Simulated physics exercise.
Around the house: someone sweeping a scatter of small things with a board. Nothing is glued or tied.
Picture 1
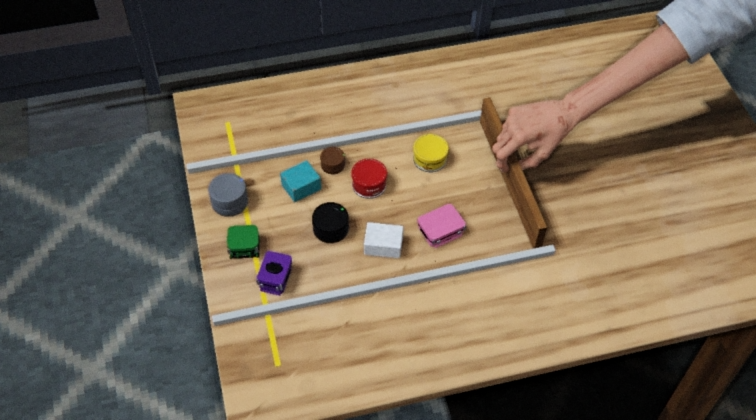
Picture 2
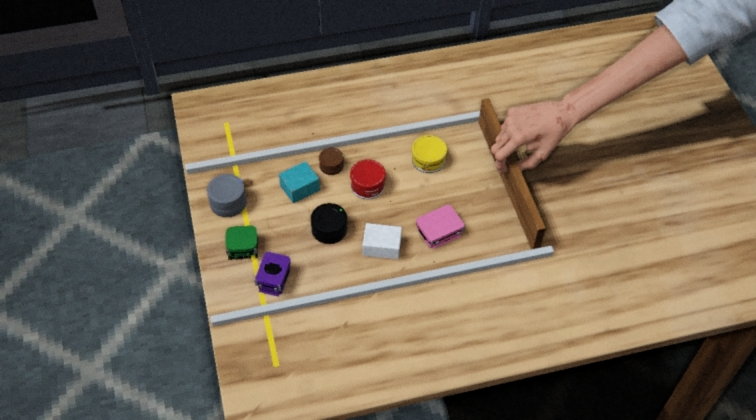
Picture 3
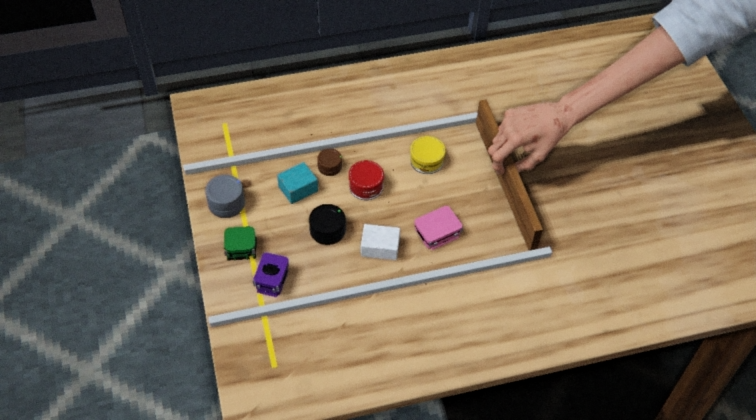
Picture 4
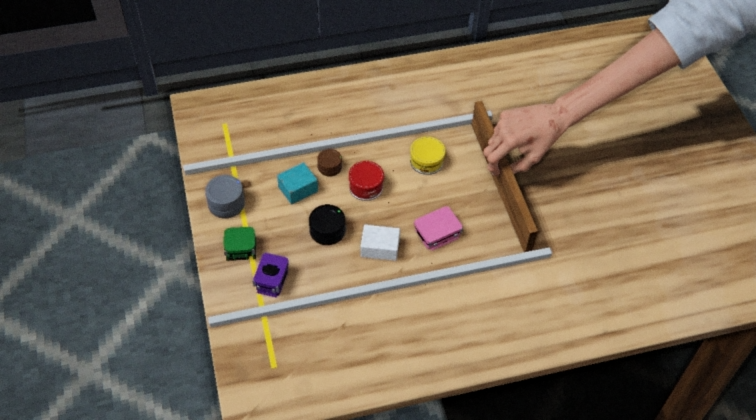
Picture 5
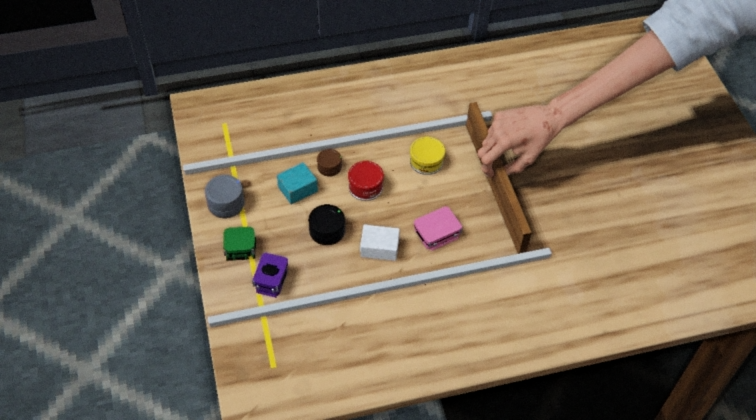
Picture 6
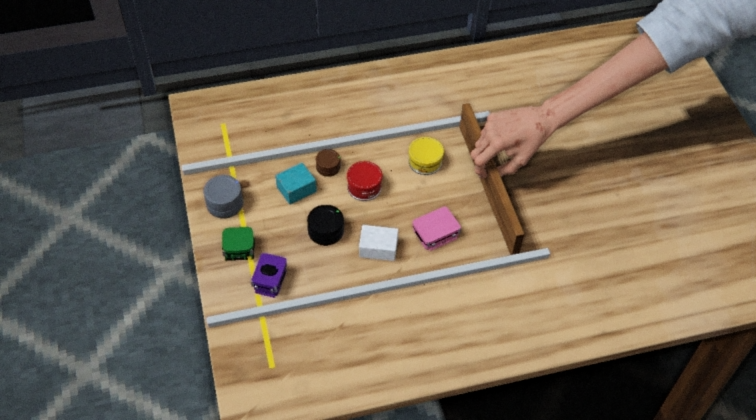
A hand slides a wooden board slightly left toward small scattered objects on a table.
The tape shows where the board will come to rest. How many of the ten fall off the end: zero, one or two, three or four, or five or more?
As it turns out, the number that fall off is three or four.
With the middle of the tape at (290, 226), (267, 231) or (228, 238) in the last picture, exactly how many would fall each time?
Try by try, 0, 2 and 6.
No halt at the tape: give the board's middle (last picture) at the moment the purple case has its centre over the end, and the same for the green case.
Near (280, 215) and (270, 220).
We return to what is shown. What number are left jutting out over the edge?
2 of them.
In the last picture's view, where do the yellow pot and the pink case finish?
About (220, 194), and the other about (230, 268).
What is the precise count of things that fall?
It comes to 4.
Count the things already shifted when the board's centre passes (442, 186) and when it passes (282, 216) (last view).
First 2, then 10.
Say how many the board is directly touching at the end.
It touches 3.
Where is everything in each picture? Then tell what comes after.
The first frame shows grey lid (228, 195); green case (244, 242); purple case (275, 274); board (511, 171); tape (251, 233).
The second frame shows green case (242, 243); turquoise block (299, 182).
The third frame shows purple case (272, 275); pink case (438, 228).
The fourth frame shows grey lid (225, 197); yellow pot (427, 156).
The fifth frame shows green case (240, 244); white block (380, 243).
The sixth frame shows grey lid (224, 197); green case (238, 244); purple case (270, 276); board (490, 177); tape (245, 235).
Early on, none off yet; grey lid at rest near (224, 197); green case at rest near (238, 244); purple case at rest near (270, 276).
A while later, none off yet; grey lid at rest near (224, 197); green case at rest near (238, 244); purple case moving near (266, 277).
Further along, none off yet; grey lid travelled about its own width near (189, 206); green case travelled about its own width near (209, 256); purple case travelled well along near (207, 300).
Finally, the number that fall off is three or four; lost, white block, purple case, green case and grey lid.
